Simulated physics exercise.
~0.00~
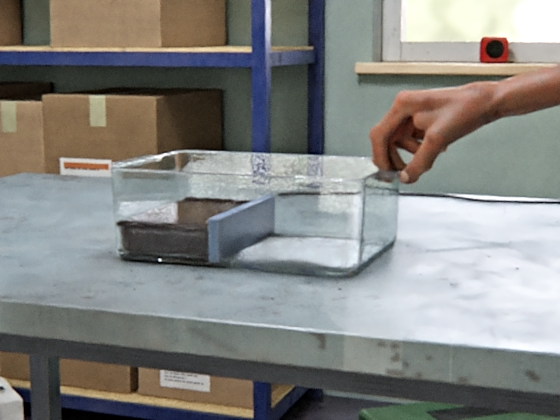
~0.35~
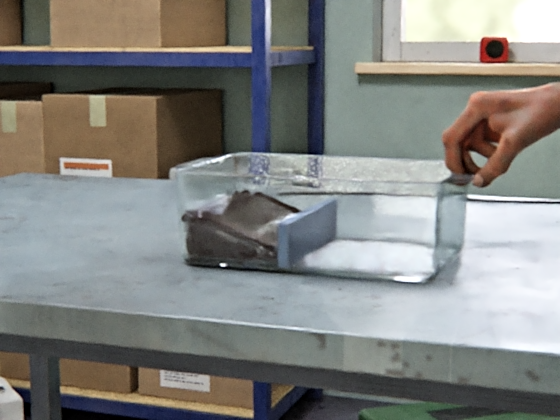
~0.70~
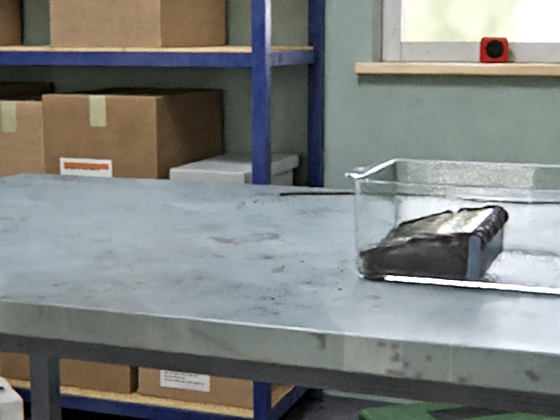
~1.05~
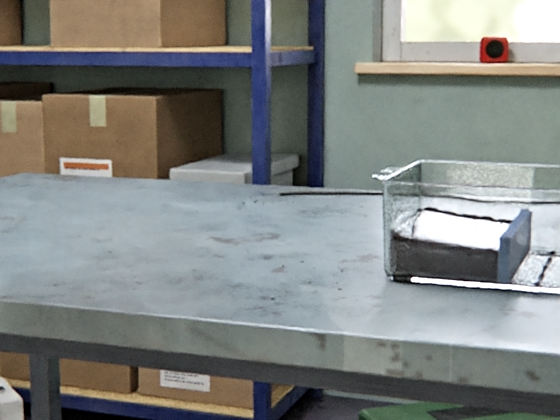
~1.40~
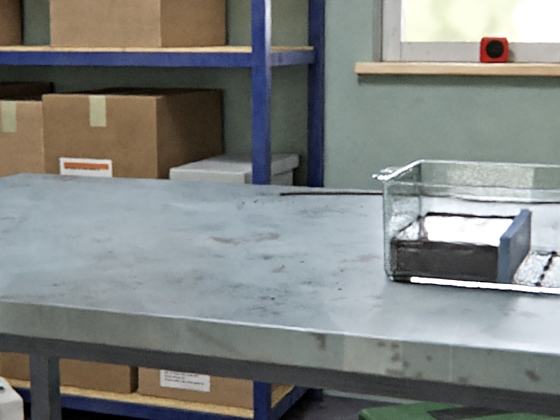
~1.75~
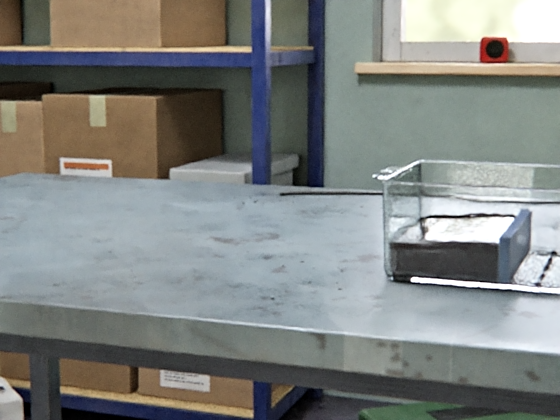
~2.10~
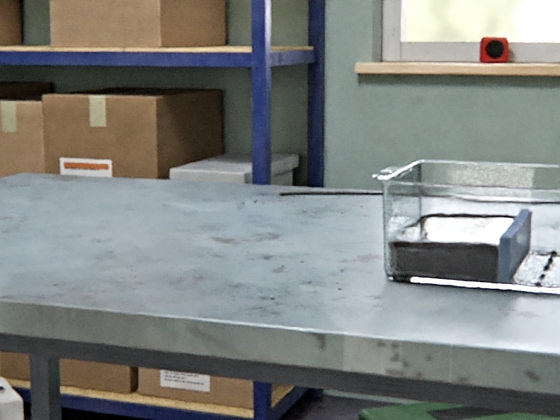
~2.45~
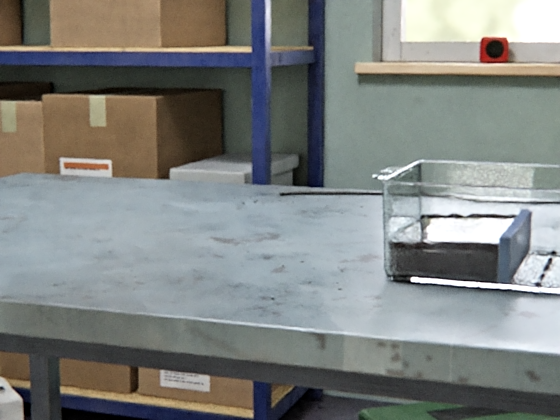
At first, a clear open food box stands on a grey metal table, with dark coffee held on the left side of a blue-grey divider and a hand gripping its right rim. The hand pulls the box to the right, and the coffee tilts and piles up against the left wall. As the box travels on, the hand leaves view and the coffee surges up toward the divider, a little getting across. The box stops at the right edge of view, partly cut off. The coffee rocks and settles nearly level, mostly still left of the divider, with dark traces beyond it.
